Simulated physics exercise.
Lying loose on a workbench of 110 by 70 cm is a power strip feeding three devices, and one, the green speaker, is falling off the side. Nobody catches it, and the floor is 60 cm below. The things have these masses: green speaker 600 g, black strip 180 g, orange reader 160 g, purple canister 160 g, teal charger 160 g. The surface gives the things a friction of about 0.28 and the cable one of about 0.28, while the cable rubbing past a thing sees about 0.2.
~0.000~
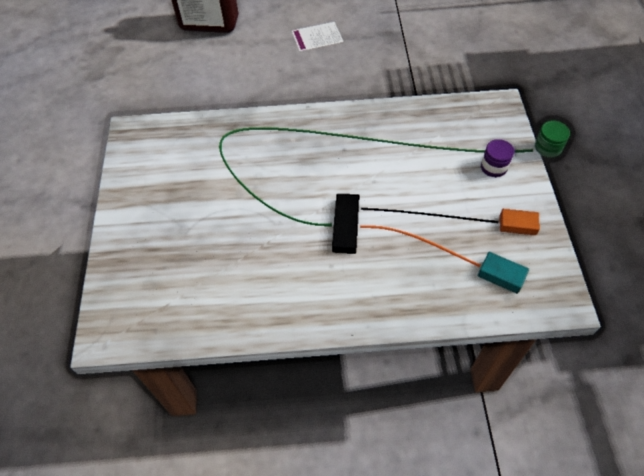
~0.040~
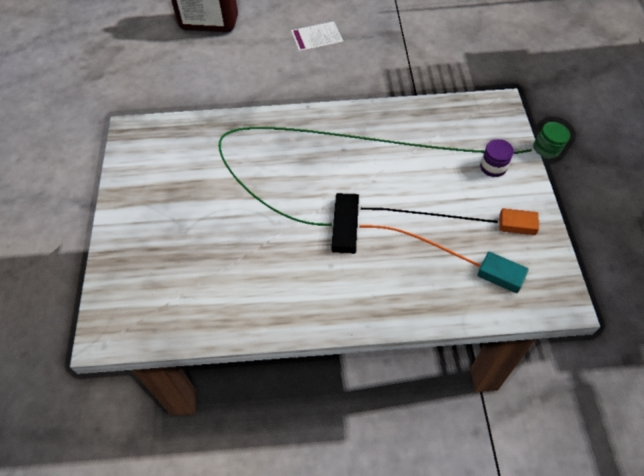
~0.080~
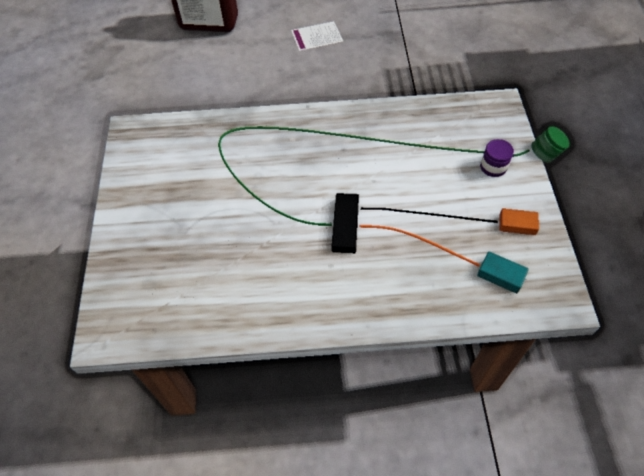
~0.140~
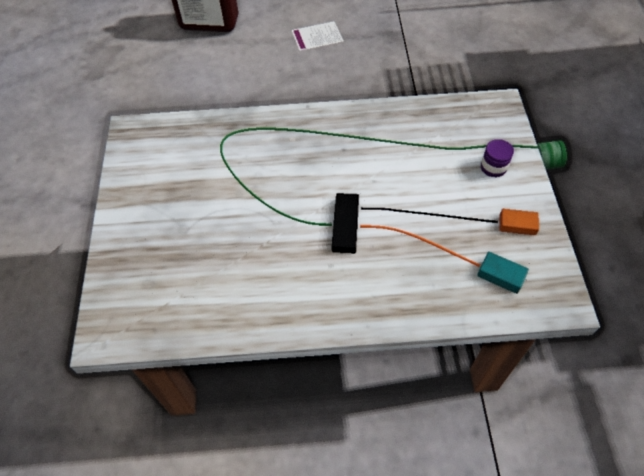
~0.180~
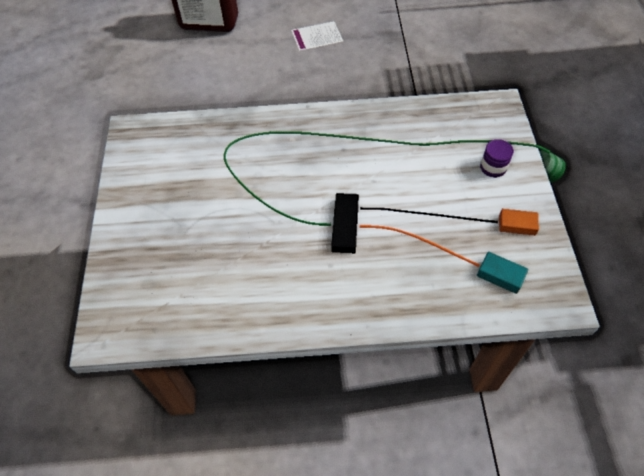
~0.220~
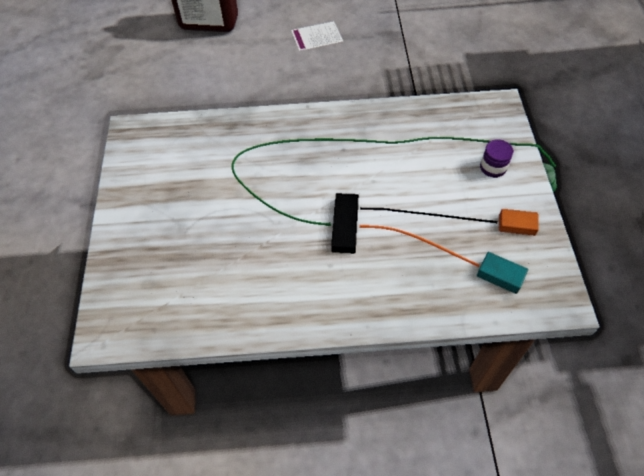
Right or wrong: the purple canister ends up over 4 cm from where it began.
Wrong.
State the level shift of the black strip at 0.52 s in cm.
Level displacement at that time: Approx. 2 cm.
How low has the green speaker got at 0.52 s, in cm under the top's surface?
I'd put it at about 55 centimetres under.
At 0.5 s, the strip's end of the green cable at (345, 215); green speaker over the edge, black strip 2 cm off its start.
At 0.8 s, the strip's end of the green cable at (363, 210); black strip 4 cm off its start, green speaker over the edge.
At 1.1 s, the strip's end of the green cable at (363, 210); black strip 4 cm off its start at (363, 215), green speaker over the edge.
At 1.4 s, the strip's end of the green cable at (363, 210); black strip 4 cm off its start, green speaker over the edge.
At 2.6 s, the strip's end of the green cable at (363, 210); purple canister 0 cm off its start at (500, 150), black strip 4 cm off its start at (363, 215), green speaker over the edge.
